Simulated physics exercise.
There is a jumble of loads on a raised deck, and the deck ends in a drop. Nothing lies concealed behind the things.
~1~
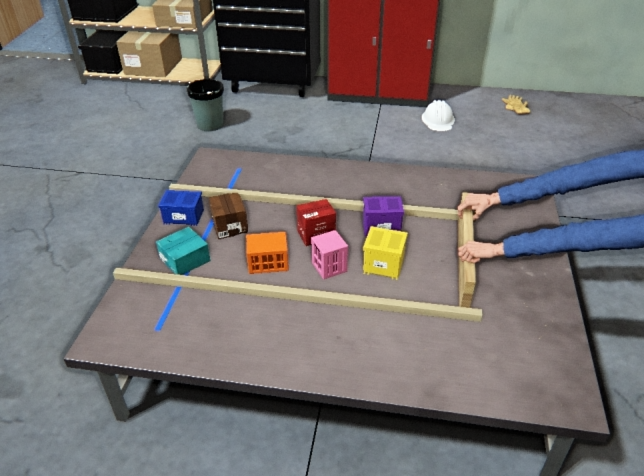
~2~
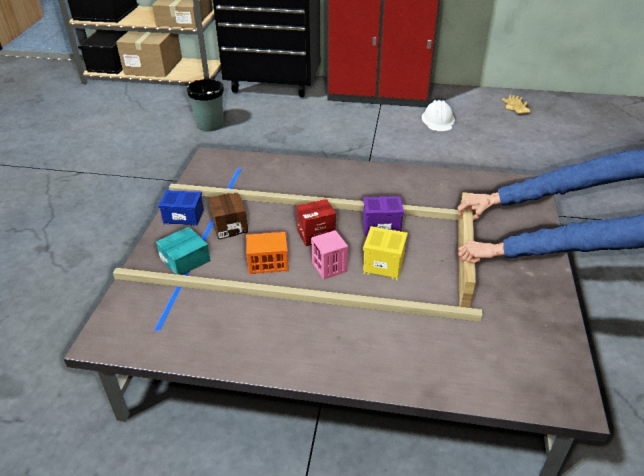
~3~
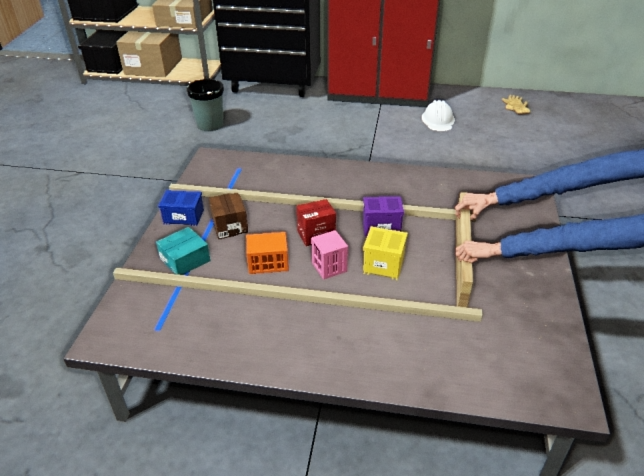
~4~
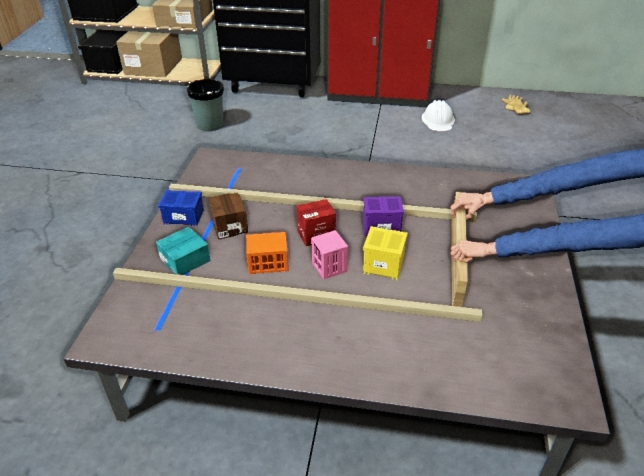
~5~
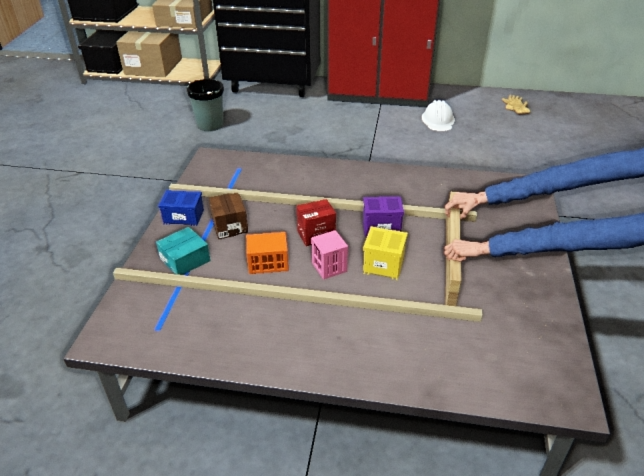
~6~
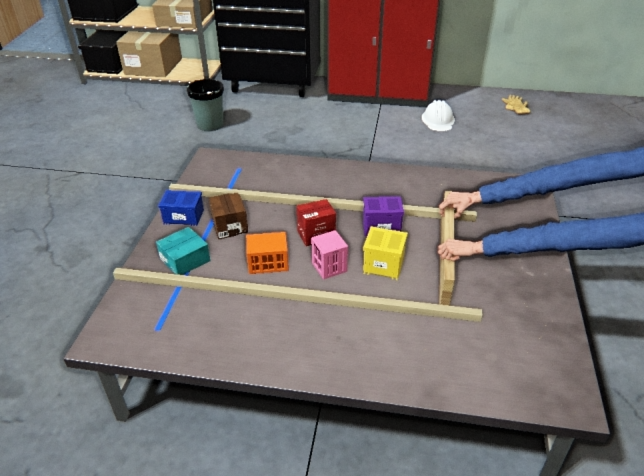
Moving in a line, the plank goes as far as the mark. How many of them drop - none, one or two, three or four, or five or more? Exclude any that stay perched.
The count of those that drop is three or four.
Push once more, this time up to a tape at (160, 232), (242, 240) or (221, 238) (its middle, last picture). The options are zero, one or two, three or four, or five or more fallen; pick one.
First five or over, then 1 or 2, then either one or two.
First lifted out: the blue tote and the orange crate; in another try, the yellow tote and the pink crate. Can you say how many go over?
The first removal gives 1, the second gives 1.
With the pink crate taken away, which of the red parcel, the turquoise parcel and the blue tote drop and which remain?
So the red parcel remains, the turquoise parcel falls off, the blue tote falls off.
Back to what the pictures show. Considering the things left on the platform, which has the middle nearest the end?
Nearest at the end: The brown parcel.
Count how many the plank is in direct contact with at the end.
2 in contact.
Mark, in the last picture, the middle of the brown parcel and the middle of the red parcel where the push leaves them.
Brown parcel at (161, 198), red parcel at (169, 214).
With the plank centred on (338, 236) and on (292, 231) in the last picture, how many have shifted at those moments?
5 at one spot and 7 at the other.
Early on, none off yet; blue tote at rest near (182, 208); turquoise parcel at rest near (184, 251); brown parcel at rest near (229, 215).
Finally, the number that fall off is three or four; lost, orange crate, turquoise parcel and blue tote.
